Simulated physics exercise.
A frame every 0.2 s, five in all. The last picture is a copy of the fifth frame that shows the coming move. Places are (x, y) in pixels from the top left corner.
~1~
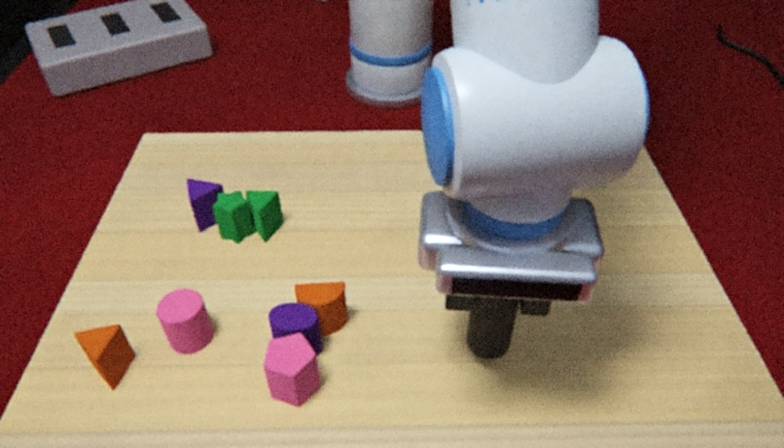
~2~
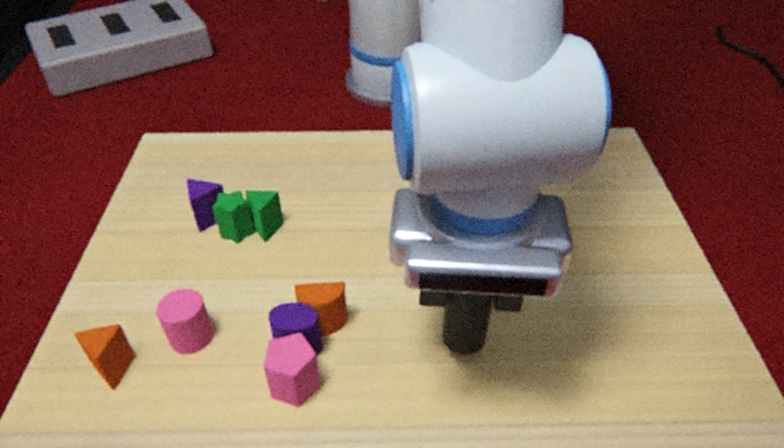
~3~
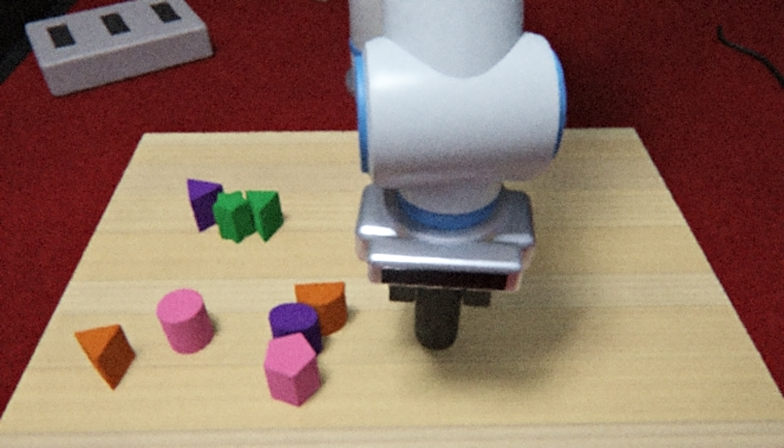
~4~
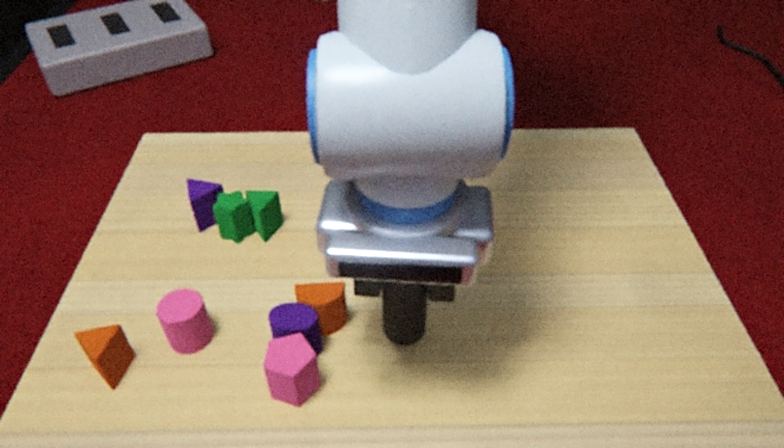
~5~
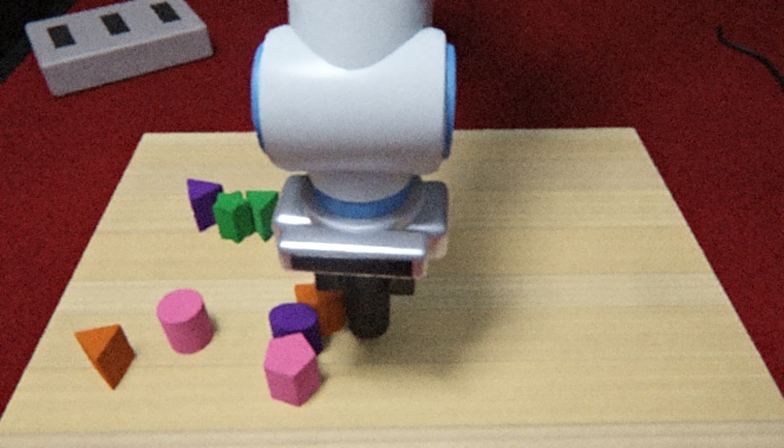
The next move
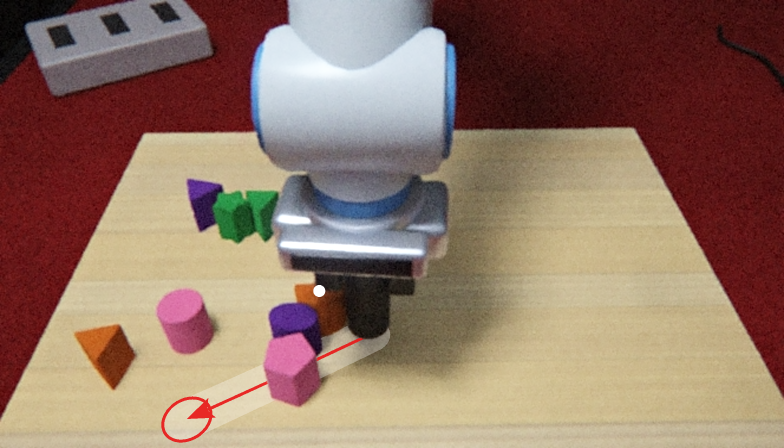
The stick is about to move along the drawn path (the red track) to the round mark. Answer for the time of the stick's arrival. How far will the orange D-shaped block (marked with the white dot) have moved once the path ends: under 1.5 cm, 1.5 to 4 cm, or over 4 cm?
Short, under 1.5 cm.
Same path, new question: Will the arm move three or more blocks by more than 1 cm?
The answer is no.
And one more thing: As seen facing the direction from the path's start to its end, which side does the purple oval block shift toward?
It's going to go right.
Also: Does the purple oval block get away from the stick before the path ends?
Yes, that is what happens.
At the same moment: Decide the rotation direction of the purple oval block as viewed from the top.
Prediction: Clockwise.
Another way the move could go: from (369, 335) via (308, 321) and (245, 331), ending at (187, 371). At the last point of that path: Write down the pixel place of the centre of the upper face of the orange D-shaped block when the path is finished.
Top centre: (211, 279).
The line goes from (369, 335) to (187, 419); the dot is on the orange D-shaped block.
The first path, step by step. One third of the way, stick (311, 349); pink five-sided block (278, 362), turned 15° anticlockwise; purple oval block (265, 318), turned 35° clockwise.
Two thirds of the way, stick (248, 378); pink five-sided block (239, 401), turned 70° anticlockwise; purple oval block (239, 320), turned 100° clockwise.
At the end, stick (182, 407); pink five-sided block (235, 406), turned 80° anticlockwise; purple oval block (239, 320), turned 100° clockwise; orange D-shaped block unmoved.
